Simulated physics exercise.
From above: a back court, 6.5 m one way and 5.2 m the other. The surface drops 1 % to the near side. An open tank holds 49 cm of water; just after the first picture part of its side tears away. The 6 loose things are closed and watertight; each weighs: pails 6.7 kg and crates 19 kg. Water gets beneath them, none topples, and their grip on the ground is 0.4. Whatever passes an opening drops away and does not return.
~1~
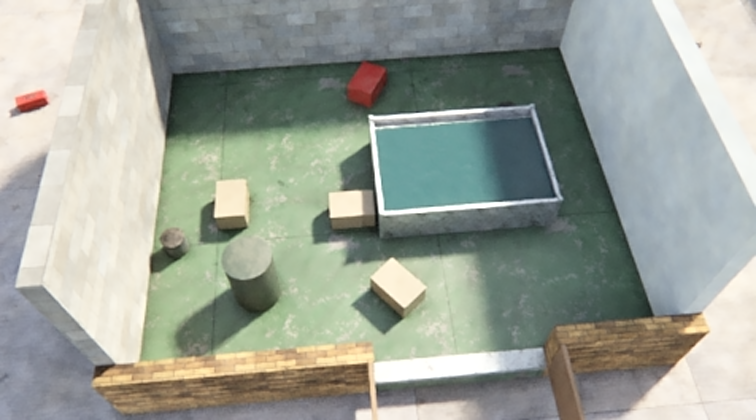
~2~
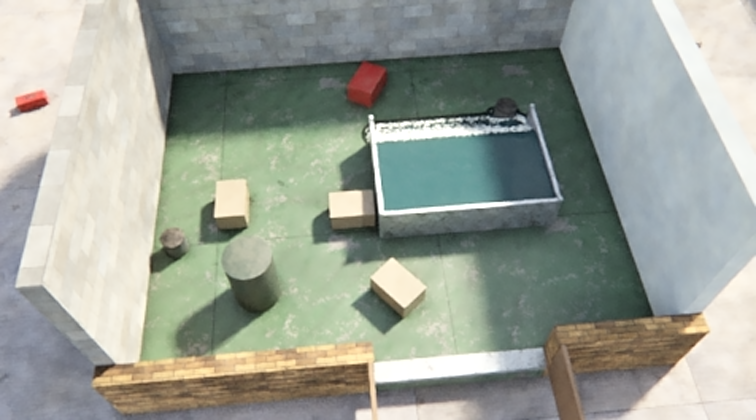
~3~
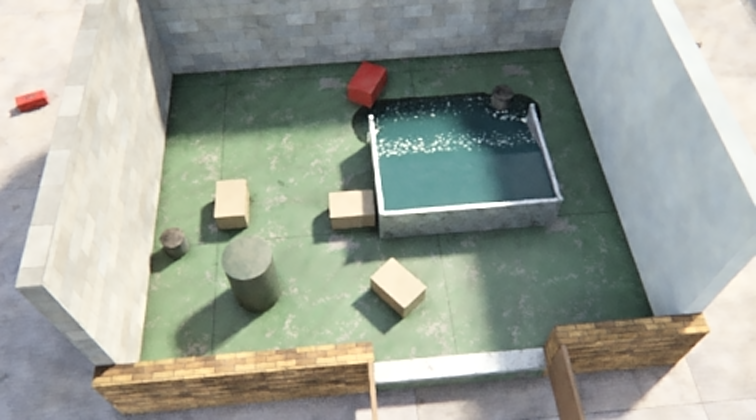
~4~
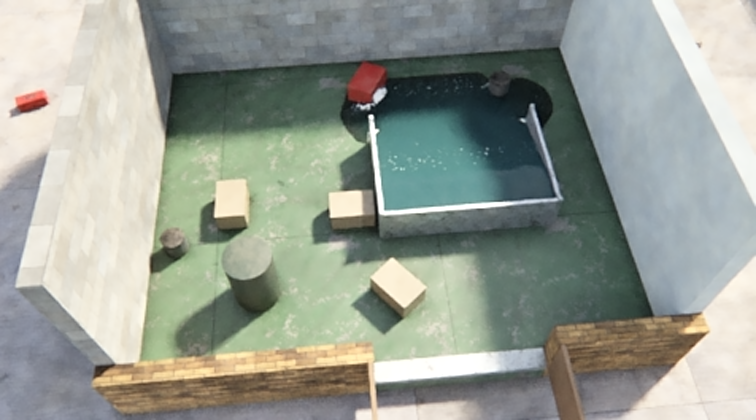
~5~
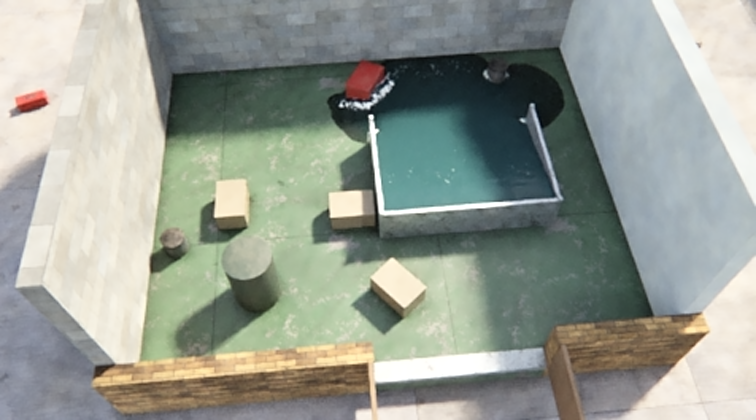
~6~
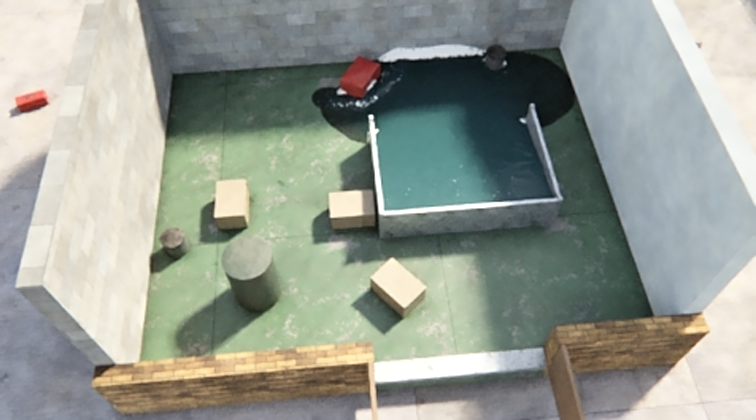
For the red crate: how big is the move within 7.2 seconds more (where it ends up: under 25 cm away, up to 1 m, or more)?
Red crate travels far.
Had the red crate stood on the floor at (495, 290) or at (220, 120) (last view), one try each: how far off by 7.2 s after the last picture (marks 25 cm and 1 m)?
In that order: It holds its place; it ends far away.
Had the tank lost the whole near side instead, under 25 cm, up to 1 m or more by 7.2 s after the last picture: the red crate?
Then the red crate stays put.
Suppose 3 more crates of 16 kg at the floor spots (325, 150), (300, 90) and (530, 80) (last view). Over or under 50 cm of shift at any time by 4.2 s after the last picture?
In that order: Less, past it, past it.
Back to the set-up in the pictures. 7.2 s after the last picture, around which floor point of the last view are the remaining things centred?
At about (336, 277).
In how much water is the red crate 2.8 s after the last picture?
About 15 cm.
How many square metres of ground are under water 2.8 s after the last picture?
Some 21 m2.
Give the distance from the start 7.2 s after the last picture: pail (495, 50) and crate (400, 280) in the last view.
In that order: 300 cm, 5 cm.
Then, 0.9 s after the last picture the red crate is near (308, 58), 1.0 m from its start, aground; 0 of 6 are out; 1 afloat.
Then, 2.8 s after the last picture the red crate is near (184, 100), 2.8 m from its start, afloat; 0 of 6 are out; 1 afloat.
Then, 4.8 s after the last picture the red crate is near (197, 212), 3.4 m from its start, aground; 0 of 6 are out; 0 afloat.
Then, 7.2 s after the last picture the red crate is near (197, 313), 4.5 m from its start, afloat; 0 of 6 are out; 1 afloat.
